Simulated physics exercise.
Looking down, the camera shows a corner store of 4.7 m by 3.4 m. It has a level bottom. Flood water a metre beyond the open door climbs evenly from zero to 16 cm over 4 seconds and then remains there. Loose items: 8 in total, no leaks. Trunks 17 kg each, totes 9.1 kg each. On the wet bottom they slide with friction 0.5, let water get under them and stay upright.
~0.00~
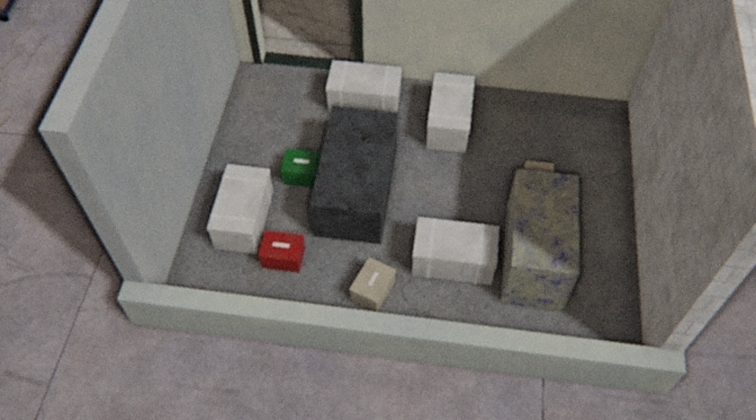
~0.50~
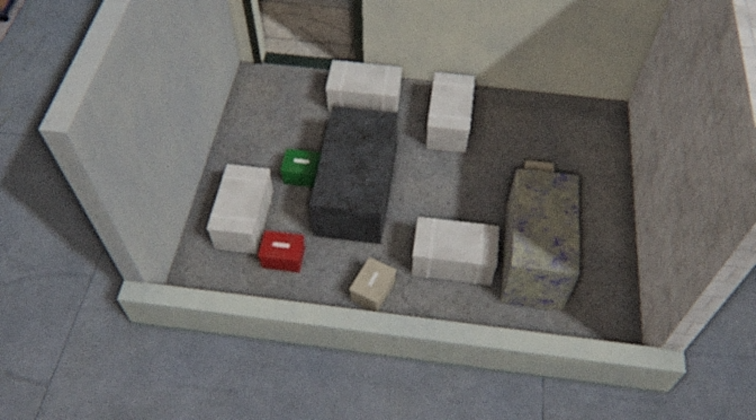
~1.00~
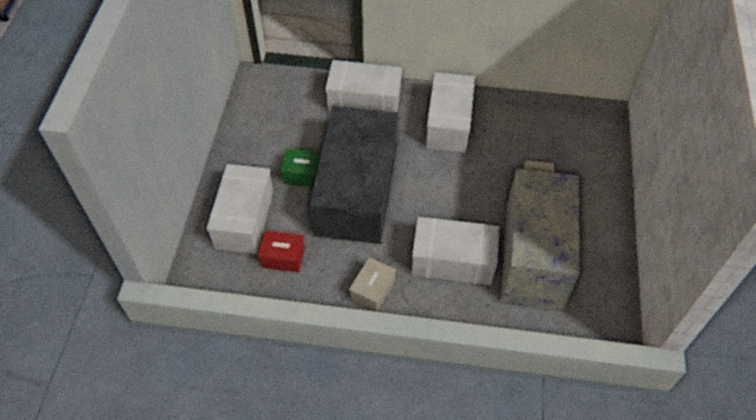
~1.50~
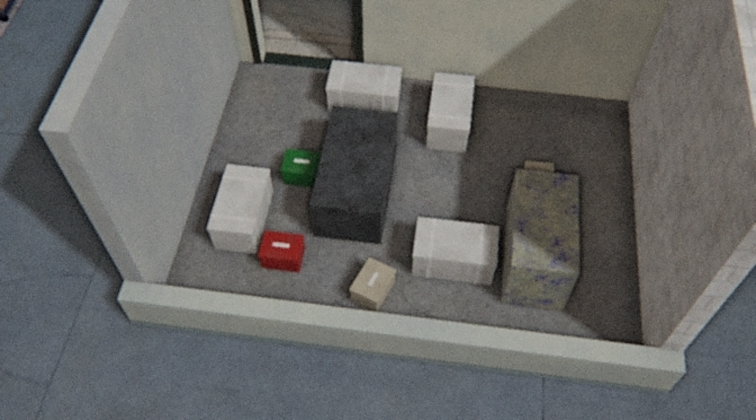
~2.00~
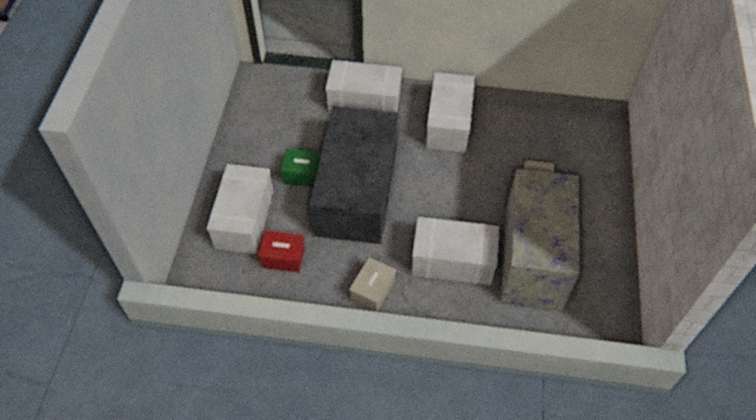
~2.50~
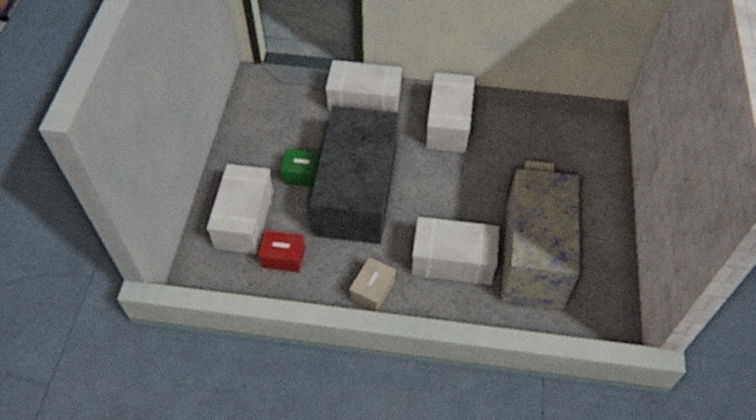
Nothing in the small walled room moved: the red, green and tan boxes, the white blocks and the big dark one all stayed put, while only the floor outside changed from brownish to bluish grey.
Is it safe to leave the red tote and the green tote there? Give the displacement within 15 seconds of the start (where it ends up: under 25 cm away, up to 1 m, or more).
Red tote: A long trip. Green tote: A long trip.
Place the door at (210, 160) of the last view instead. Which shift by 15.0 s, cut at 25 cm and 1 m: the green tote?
Then the green tote is swept a long way.
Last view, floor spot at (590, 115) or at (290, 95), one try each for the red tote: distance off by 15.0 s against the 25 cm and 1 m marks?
Taking them in order, it keeps its spot and then it is swept well off.
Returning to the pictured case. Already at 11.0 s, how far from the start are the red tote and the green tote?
By then roughly 300 cm and 140 cm, respectively.
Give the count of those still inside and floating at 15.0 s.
Answer: 5.
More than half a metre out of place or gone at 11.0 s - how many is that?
The number I get is 4.
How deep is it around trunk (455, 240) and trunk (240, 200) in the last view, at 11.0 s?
Roughly 6 and 10 cm.
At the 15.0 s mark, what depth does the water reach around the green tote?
I'd put it at about 6 cm.
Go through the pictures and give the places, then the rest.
The first picture shows the red tote at (281, 245), on the bottom; the green tote at (302, 162), on the bottom; water covers 0.0 m2; 0 of 8 have shifted.
The second picture shows the red tote at (281, 245) rests on the ground; the green tote at (302, 162), on the bottom; 0.0 m2 under water; 0 of 8 have shifted.
The third picture shows the red tote at (281, 245), on the bottom; the green tote at (302, 162), on the bottom; water covers 0.0 m2; 0 of 8 have shifted.
The fourth picture shows the red tote at (281, 245), on the bottom; the green tote at (302, 162) rests on the ground; 0.0 m2 under water; 0 of 8 have shifted.
The fifth picture shows the red tote at (281, 245) rests on the ground; the green tote at (302, 162), on the bottom; 0.0 m2 under water; 0 of 8 have shifted.
The sixth picture shows the red tote at (281, 245) rests on the ground; the green tote at (302, 162) rests on the ground; water covers 0.2 m2; 0 of 8 have shifted.
After 3.5 s the red tote is near (281, 245), 0.0 m from its start, aground; the green tote is near (302, 162), 0.0 m from its start, aground; 0 afloat.
After 6.8 s the red tote is near (281, 276), 0.3 m from its start, aground; the green tote is near (286, 242), 1.0 m from its start, aground; 1 afloat.
After 11.0 s the red tote is near (576, 329), 2.9 m from its start, aground; the green tote is near (401, 239), 1.4 m from its start, aground; 3 afloat.
After 15.0 s the red tote is near (604, 193), 3.3 m from its start, aground; the green tote is near (415, 212), 1.3 m from its start, aground; 5 afloat.
